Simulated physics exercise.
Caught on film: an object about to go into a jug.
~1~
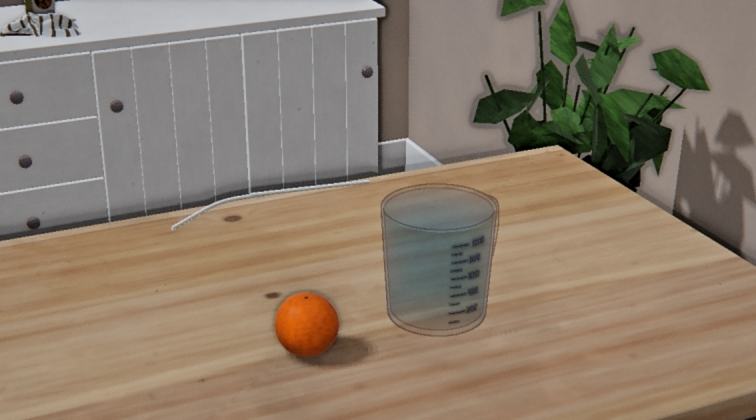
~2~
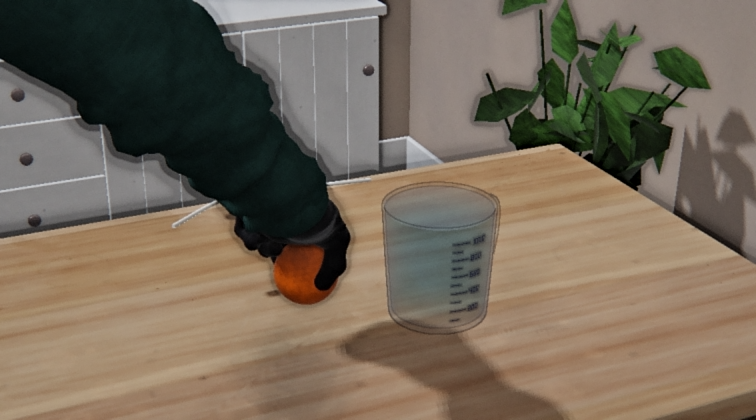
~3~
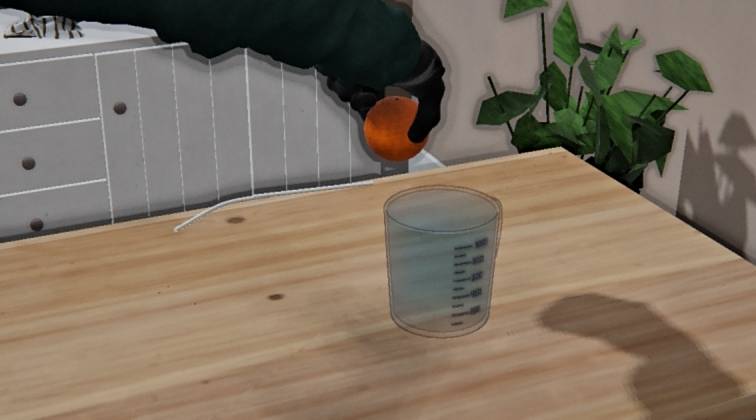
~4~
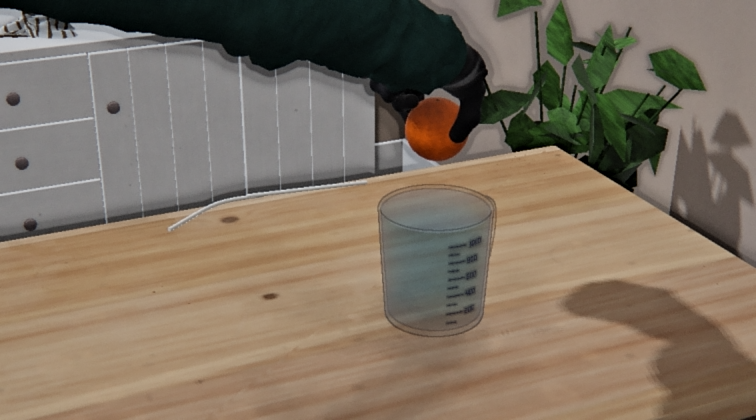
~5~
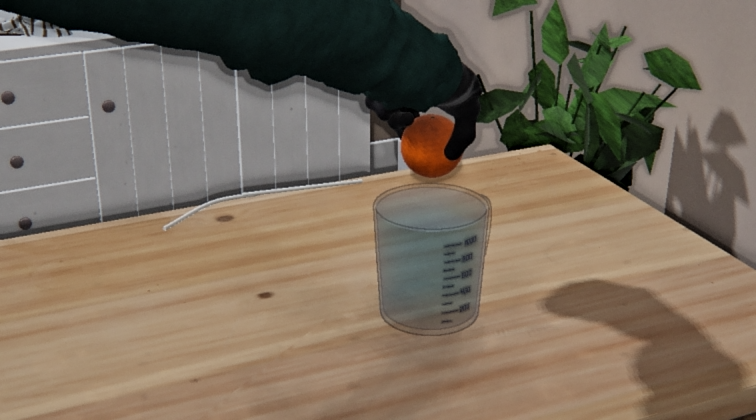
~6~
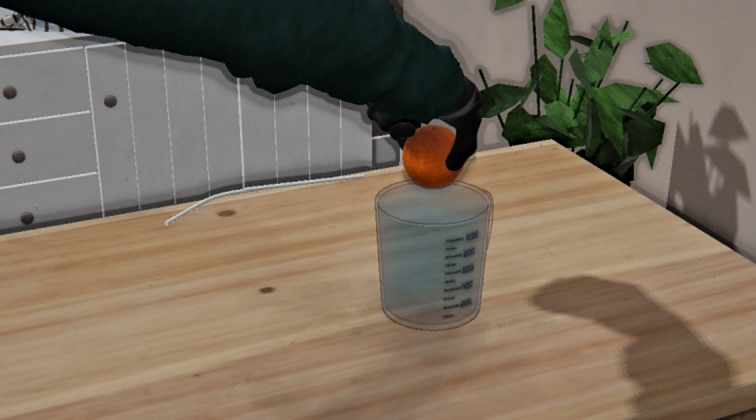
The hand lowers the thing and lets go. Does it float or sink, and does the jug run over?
It floats, and the jug runs over.
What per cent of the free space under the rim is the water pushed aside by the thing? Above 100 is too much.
About 240 per cent.
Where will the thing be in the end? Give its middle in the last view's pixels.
At about (433, 216).
Shortly, the orange enters the water; the jug is full to the brim.
Then, the orange comes up again; the jug is full to the brim; the top is wet.
At the finish, the orange bobs at the top; the jug is full to the brim; the top is wet.
